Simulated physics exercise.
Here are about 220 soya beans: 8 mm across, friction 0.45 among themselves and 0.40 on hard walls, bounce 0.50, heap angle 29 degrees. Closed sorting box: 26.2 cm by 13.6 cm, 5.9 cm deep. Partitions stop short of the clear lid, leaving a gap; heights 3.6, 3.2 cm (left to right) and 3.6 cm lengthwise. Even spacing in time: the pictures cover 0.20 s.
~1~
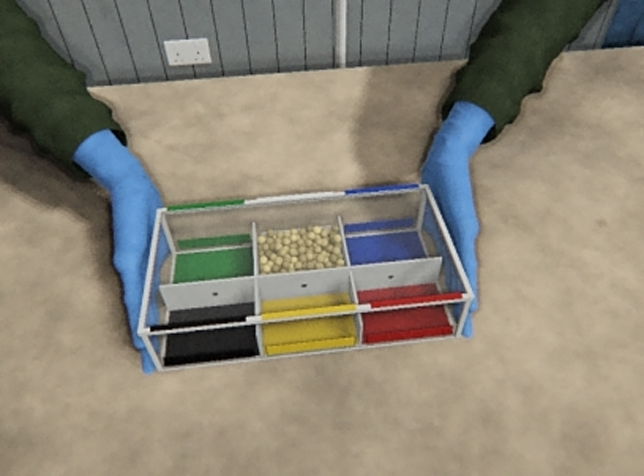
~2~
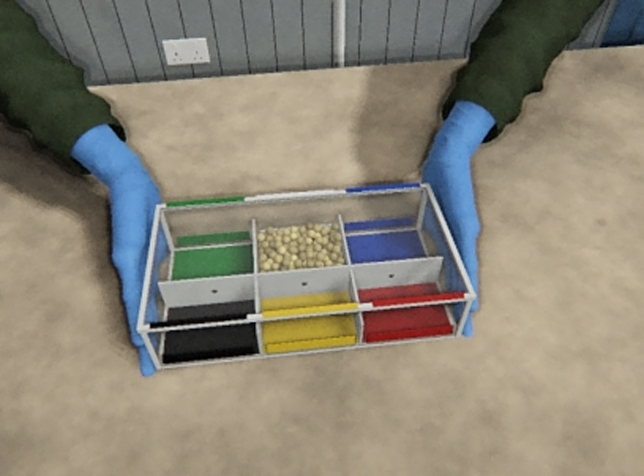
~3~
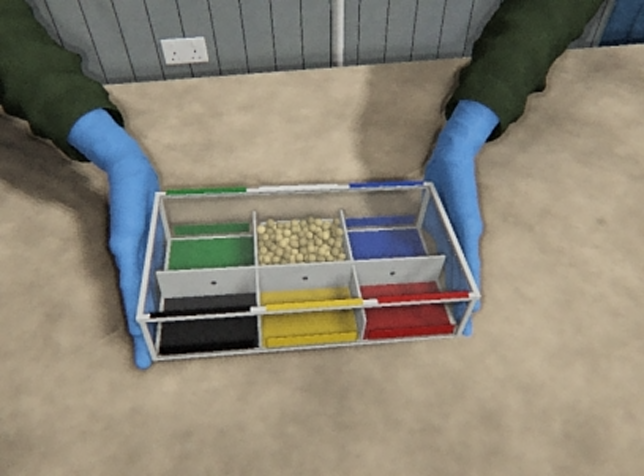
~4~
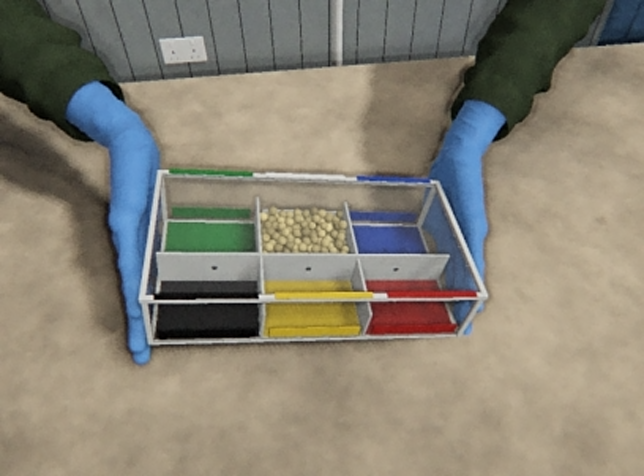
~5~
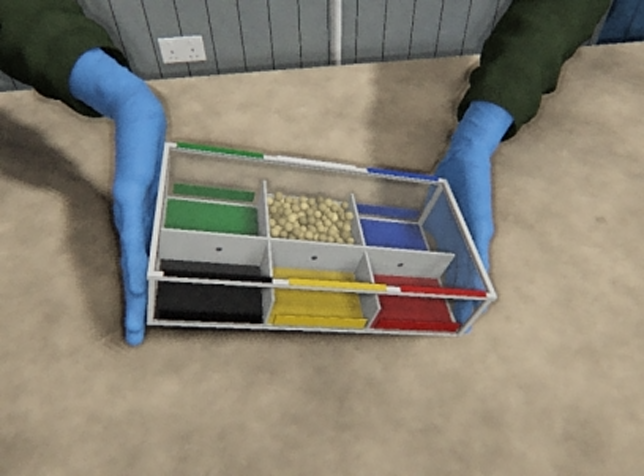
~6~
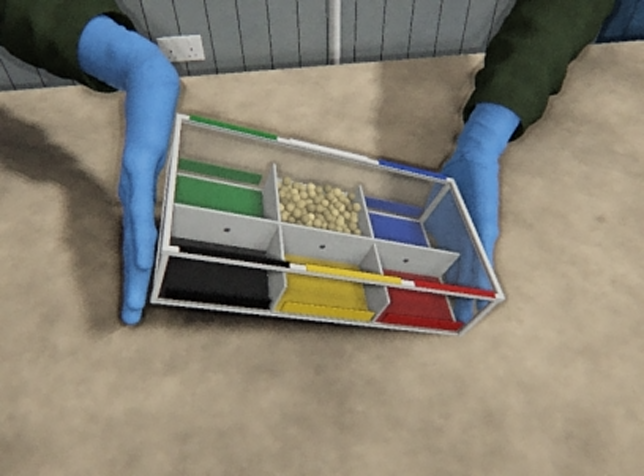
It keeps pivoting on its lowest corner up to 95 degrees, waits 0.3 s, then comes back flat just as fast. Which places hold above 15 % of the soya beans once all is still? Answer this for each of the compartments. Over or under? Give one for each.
In order: Red compartment: Qualifies. Blue compartment: Qualifies. Green compartment: Does not qualify. Yellow compartment: Does not qualify. White compartment: Does not qualify. Black compartment: Does not qualify.
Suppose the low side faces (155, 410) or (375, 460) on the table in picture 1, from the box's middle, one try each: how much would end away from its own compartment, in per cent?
That would be close to 85 per cent and then close to 85 per cent.
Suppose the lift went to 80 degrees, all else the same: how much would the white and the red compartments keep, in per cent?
Result - white 35 percent, red 25 percent.
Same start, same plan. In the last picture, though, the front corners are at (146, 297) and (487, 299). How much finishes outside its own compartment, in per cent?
Near 90 %.
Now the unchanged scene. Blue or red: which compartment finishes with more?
The blue one.
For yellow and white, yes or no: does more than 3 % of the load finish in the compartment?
Yellow: False; white: True.
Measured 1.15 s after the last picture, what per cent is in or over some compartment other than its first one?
I'd say around 90 per cent.
Then, 0.69 s after the last picture, tilt 95 degrees; red 25 %, blue 55 %, white 20 %.
Then, 1.15 s after the last picture, tilt 51 degrees; red 30 %, blue 60 %, white 10 %.
Then, 1.68 s after the last picture, tilt 0 degrees; red 30 %, blue 60 %, white 10 %.
In the end, red 30 %, blue 60 %, green 0 %, yellow 0 %, white 10 %, black 0 %.
